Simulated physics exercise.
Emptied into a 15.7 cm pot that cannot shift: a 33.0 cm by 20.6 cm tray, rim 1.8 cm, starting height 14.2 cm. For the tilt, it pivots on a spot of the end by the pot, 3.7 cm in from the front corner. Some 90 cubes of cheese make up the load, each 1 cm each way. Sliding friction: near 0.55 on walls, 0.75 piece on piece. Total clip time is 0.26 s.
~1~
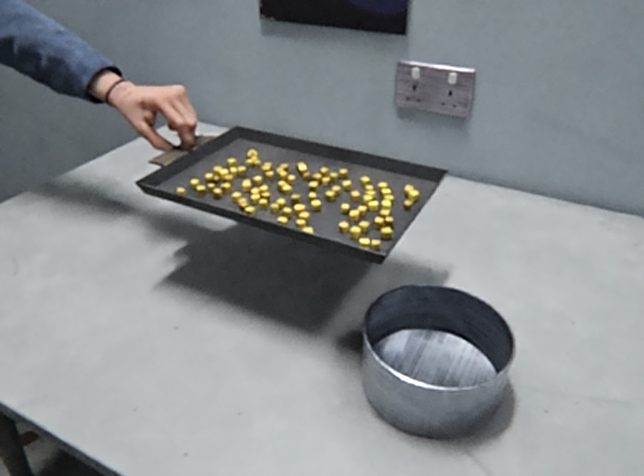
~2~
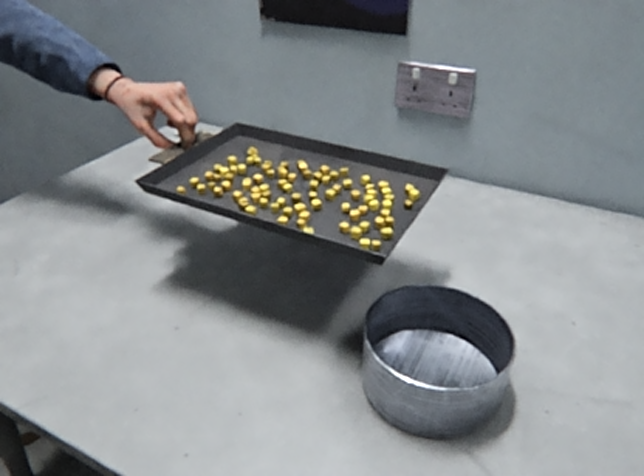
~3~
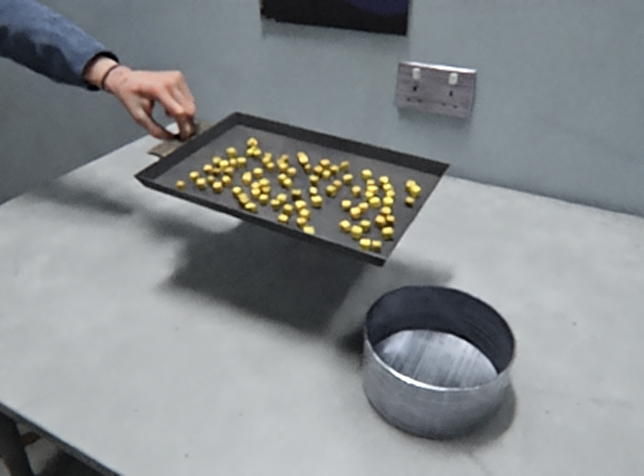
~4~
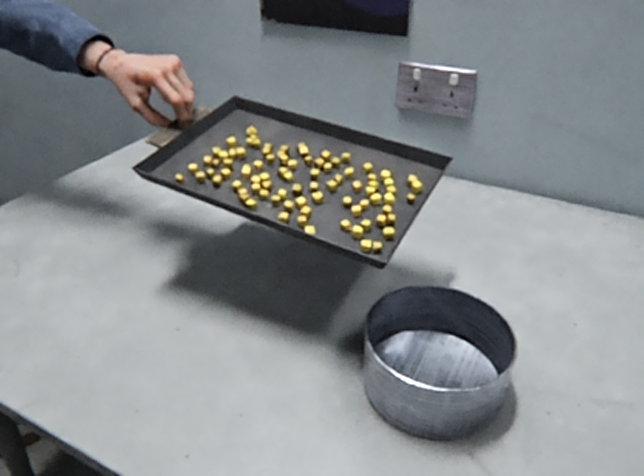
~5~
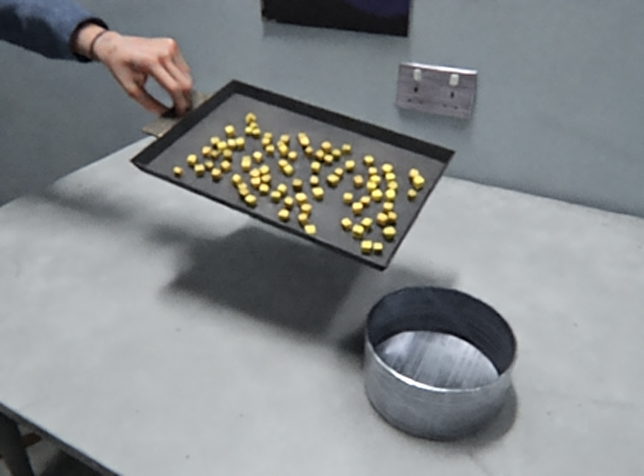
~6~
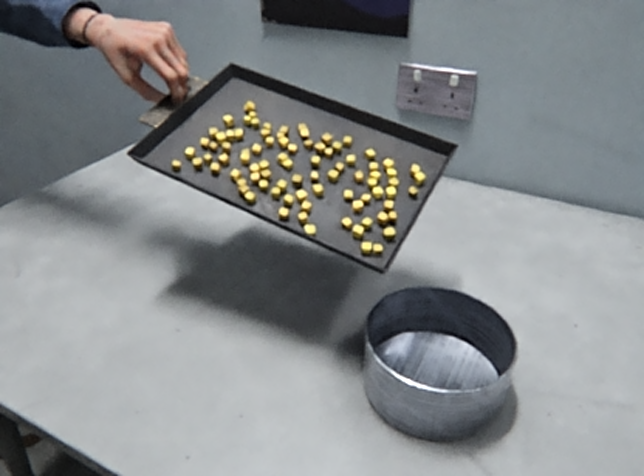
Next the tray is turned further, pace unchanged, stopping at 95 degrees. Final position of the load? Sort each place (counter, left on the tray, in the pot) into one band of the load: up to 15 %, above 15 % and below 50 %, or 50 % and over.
Counter: 50 % and over; tray: Up to 15 %; pot: Between 15 and 50 %.
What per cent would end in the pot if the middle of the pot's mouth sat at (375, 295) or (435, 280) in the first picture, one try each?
First try around 65 %, second around 0 %.
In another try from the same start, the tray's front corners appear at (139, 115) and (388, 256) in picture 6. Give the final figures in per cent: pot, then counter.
Split: Pot = 70, counter = 30.
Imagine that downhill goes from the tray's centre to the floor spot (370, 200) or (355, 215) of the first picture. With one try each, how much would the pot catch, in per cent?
Near 20 and 85 per cent, in that order.
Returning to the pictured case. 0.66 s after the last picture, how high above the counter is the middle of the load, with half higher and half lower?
Some 10 cm.
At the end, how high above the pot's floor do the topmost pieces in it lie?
About 1.0 centimetres.
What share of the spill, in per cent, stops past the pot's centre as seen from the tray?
I'd put it close to 10 per cent.
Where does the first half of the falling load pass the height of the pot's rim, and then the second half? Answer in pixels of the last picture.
It passes about (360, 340) first and (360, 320) afterwards.
Then, 0.40 s after the last picture, tilt 56 degrees; the tray holds 100 %, the pot 0 %.
Then, 0.66 s after the last picture, tilt 80 degrees; the tray holds 40 %, the pot 20 %.
Then, 1.03 s after the last picture, tilt 95 degrees; the tray holds 0 %, the pot 35 %.
In the end, counter 60 %, tray 0 %, pot 40 %.
